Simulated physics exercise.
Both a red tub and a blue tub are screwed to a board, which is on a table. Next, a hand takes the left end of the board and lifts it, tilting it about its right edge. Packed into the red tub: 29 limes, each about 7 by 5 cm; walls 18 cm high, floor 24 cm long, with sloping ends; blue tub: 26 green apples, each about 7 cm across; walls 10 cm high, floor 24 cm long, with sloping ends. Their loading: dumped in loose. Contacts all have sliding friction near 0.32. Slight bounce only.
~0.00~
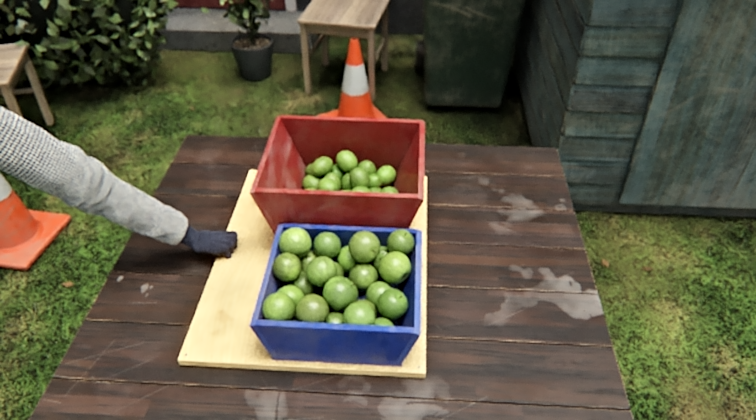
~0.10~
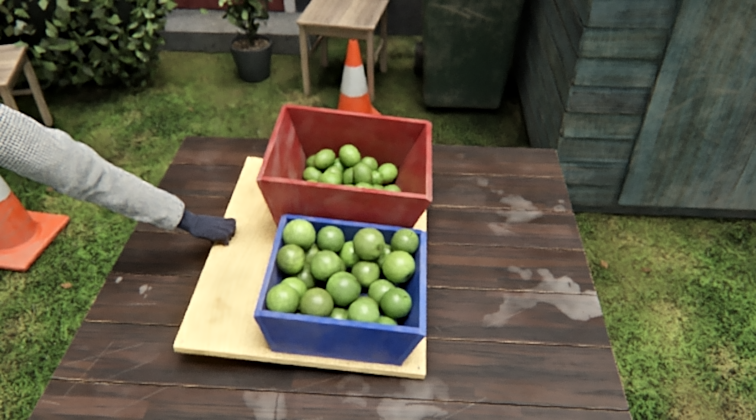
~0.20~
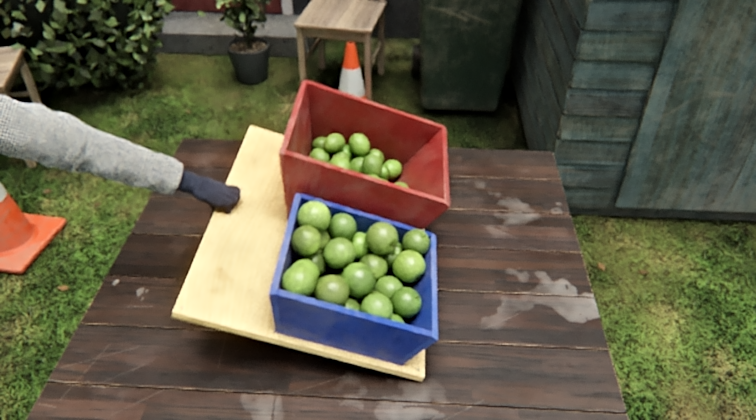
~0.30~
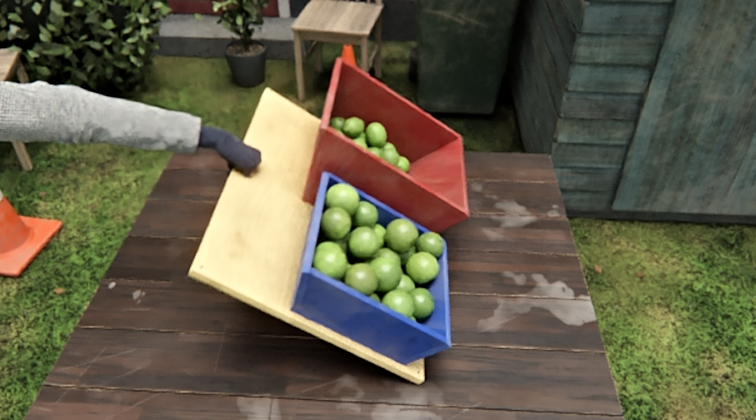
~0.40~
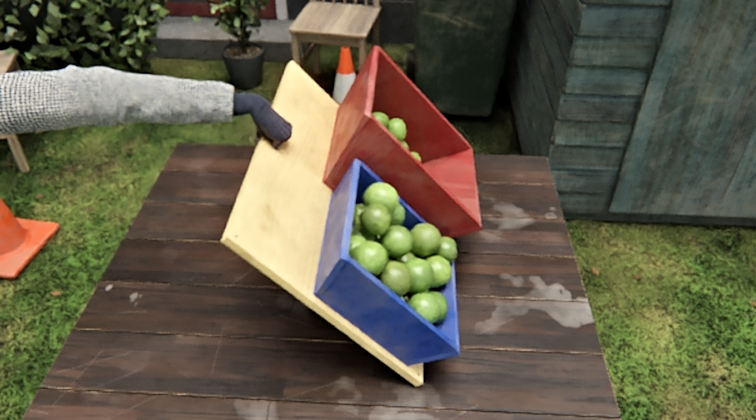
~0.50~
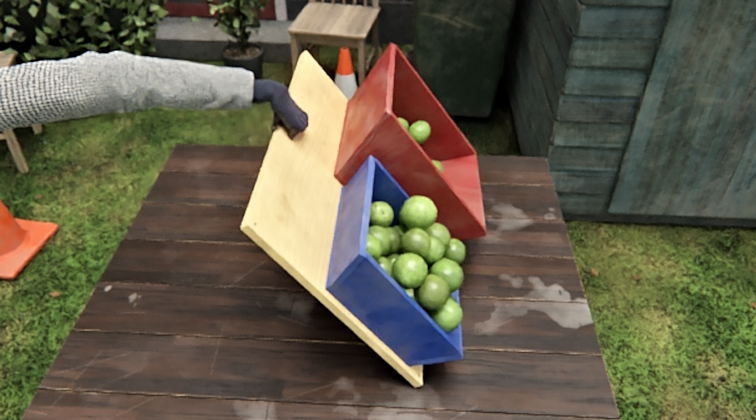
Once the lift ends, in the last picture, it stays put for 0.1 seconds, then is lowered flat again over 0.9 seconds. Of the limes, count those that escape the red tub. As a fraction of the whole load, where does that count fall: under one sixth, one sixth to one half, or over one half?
Bet it keeps above five-sixths of them inside.
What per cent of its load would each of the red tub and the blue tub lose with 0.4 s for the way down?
Well, that would cost the red tub 0 per cent and the blue tub 30 per cent.
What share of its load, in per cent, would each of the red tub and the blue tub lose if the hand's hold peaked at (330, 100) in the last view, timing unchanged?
In that case red tub sheds 20 percent of its load and blue tub sheds 50 percent.
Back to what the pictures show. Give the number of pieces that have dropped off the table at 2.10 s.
Roughly 2 in all.
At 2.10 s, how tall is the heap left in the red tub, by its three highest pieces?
13 centimetres high, more or less.
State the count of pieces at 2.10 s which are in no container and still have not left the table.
Count of pieces: About 5.
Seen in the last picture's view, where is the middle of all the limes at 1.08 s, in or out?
Close to (373, 185).
After 0.76 s, tilt 49°; 0 of 29 out of the red tub and 5 of 26 out of the blue tub.
After 1.08 s, tilt 24°; 0 of 29 out of the red tub and 7 of 26 out of the blue tub.
After 1.53 s, tilt 0°; 0 of 29 out of the red tub and 7 of 26 out of the blue tub.
When it is over (at 2.10 s), 0 of 29 out of the red tub and 7 of 26 out of the blue tub. Asked share, 0 of 29, 0 per cent.
